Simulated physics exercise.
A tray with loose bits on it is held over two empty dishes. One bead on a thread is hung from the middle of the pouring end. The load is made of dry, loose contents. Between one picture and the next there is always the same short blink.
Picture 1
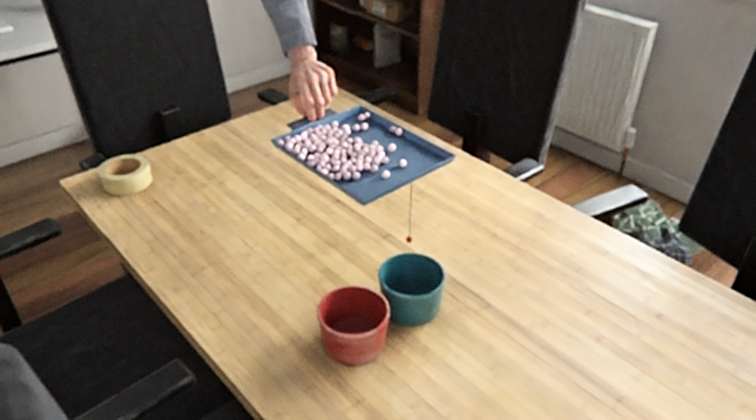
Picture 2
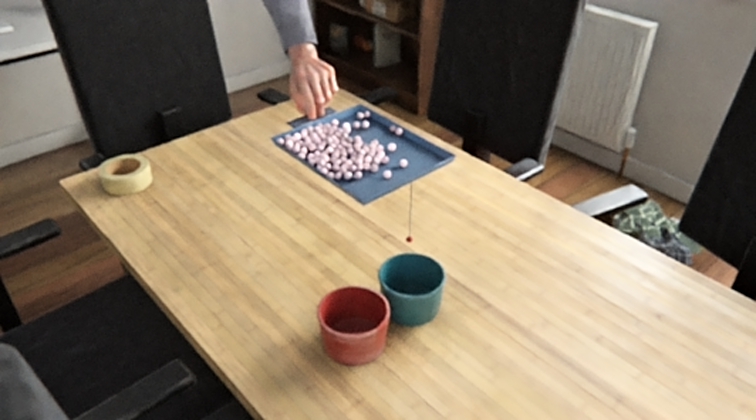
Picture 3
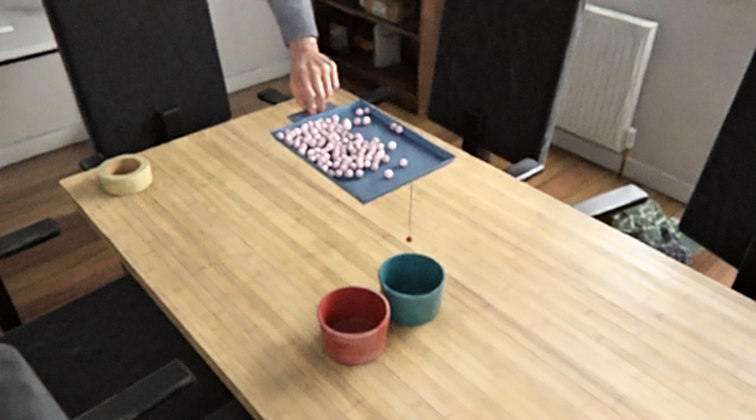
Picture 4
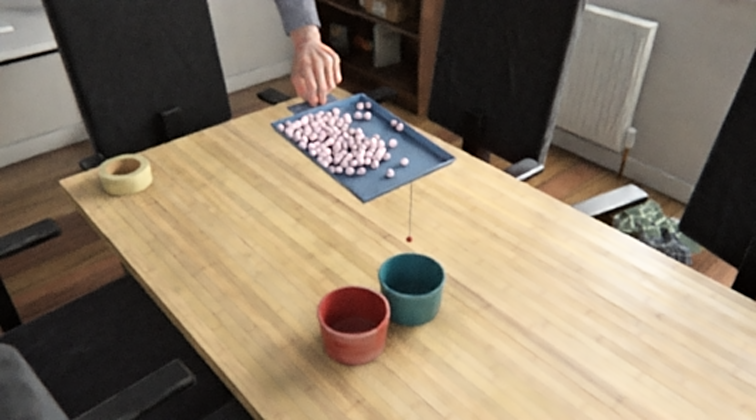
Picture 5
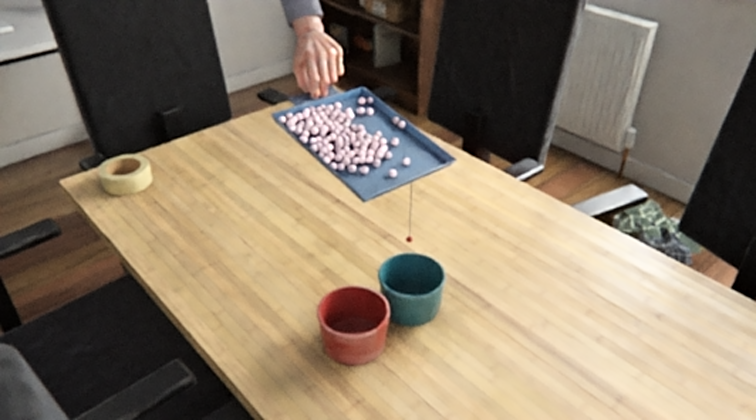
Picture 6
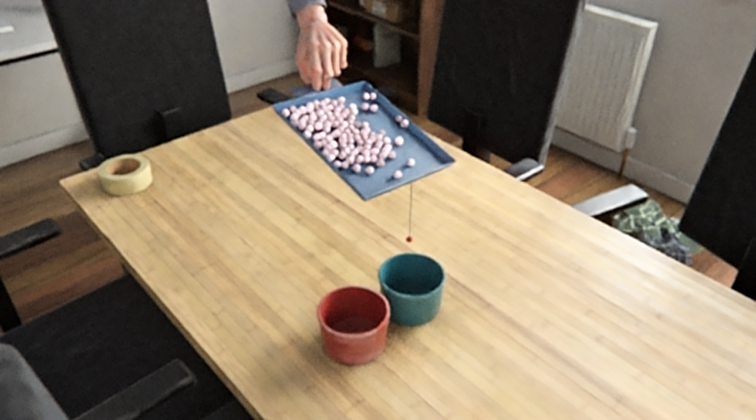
A blue tray of small pinkish beads, held by a hand at its far end above a wooden table with a red and a teal bowl, slowly tilted toward the bowls as the beads shifted slightly.
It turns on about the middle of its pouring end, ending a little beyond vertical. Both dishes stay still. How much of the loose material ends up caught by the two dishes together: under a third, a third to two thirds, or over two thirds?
Under a third.
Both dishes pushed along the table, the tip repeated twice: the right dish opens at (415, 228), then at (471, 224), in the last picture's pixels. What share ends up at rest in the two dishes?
The first try gives 0 per cent, the second 80 per cent.
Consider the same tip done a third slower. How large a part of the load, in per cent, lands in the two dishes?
About 10 in a hundred.
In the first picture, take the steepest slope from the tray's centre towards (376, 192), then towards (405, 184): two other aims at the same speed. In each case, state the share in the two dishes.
About 40 and 60 per cent.
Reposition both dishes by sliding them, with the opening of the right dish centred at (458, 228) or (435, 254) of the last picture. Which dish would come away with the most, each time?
The first setup gives the one at right, the second setup gives the one at right.
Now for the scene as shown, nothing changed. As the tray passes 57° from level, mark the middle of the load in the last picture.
Load centre: Approx. (437, 179).
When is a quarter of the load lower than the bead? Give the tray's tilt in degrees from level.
Roughly 55°.
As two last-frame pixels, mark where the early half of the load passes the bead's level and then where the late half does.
The leading part at (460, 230), the rest of it at (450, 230).
Soon after the last picture, tray tipped steeply; about half on the tray; a small part in the right dish; about a quarter outside both; about a quarter in the air.
A little later, tray tipped right over; a stray few on the tray; a small part in the right dish; most outside both; a small part in the air.
Later still, tray tipped past a quarter turn; a small part in the right dish; most outside both.
By the end, tray tipped past a quarter turn; none in the left dish; a small part in the right dish; most outside both.
